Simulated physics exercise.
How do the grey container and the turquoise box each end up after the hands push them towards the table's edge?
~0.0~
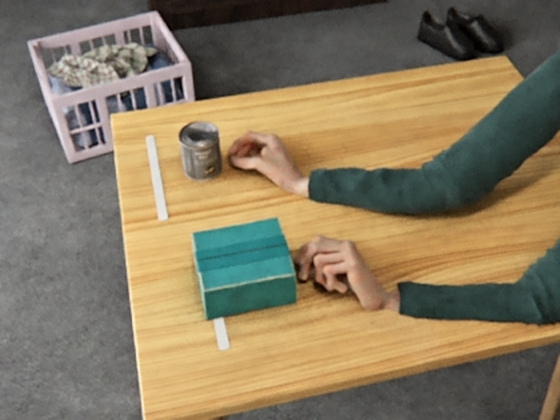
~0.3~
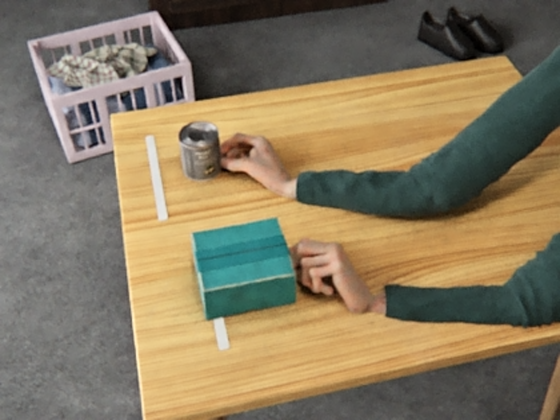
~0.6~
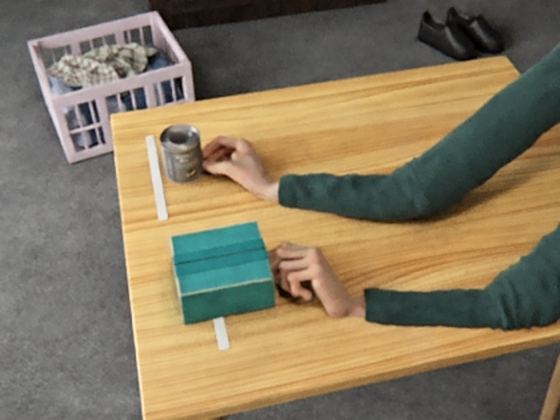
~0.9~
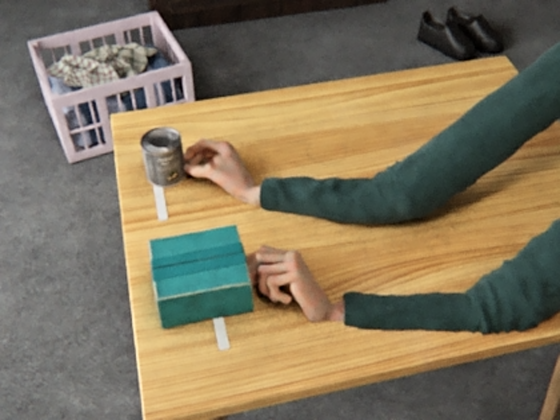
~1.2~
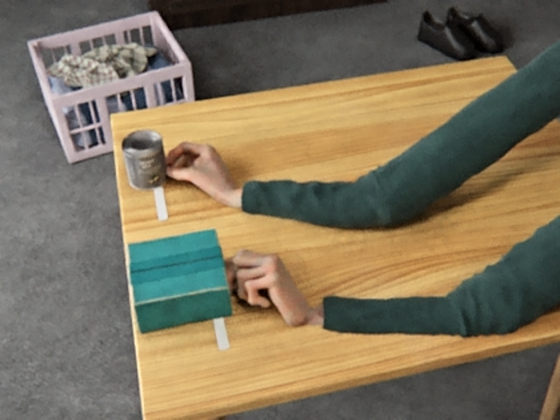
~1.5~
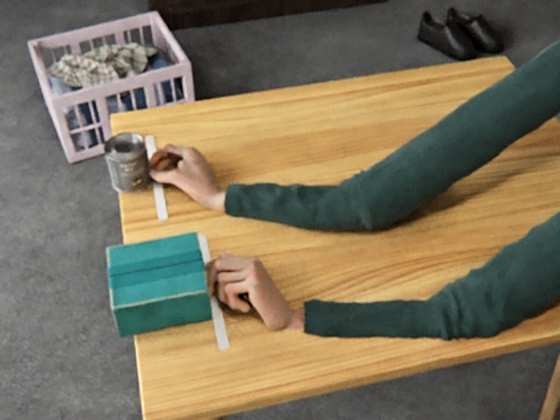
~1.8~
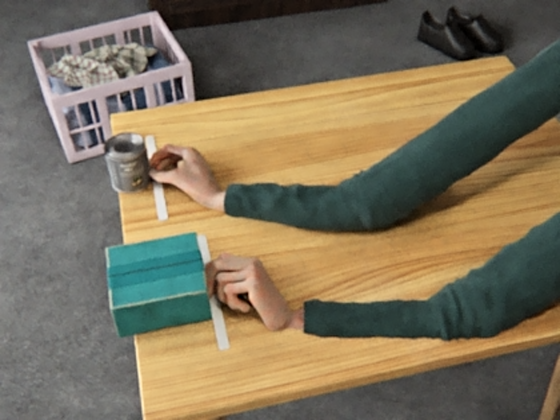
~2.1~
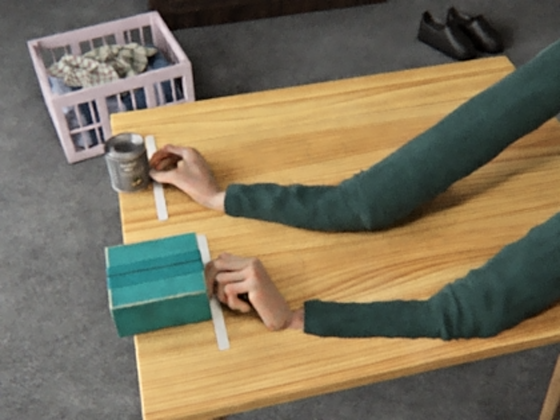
The grey container is still on the table at its left edge, and the turquoise box is still on the table too, with neither one falling off.
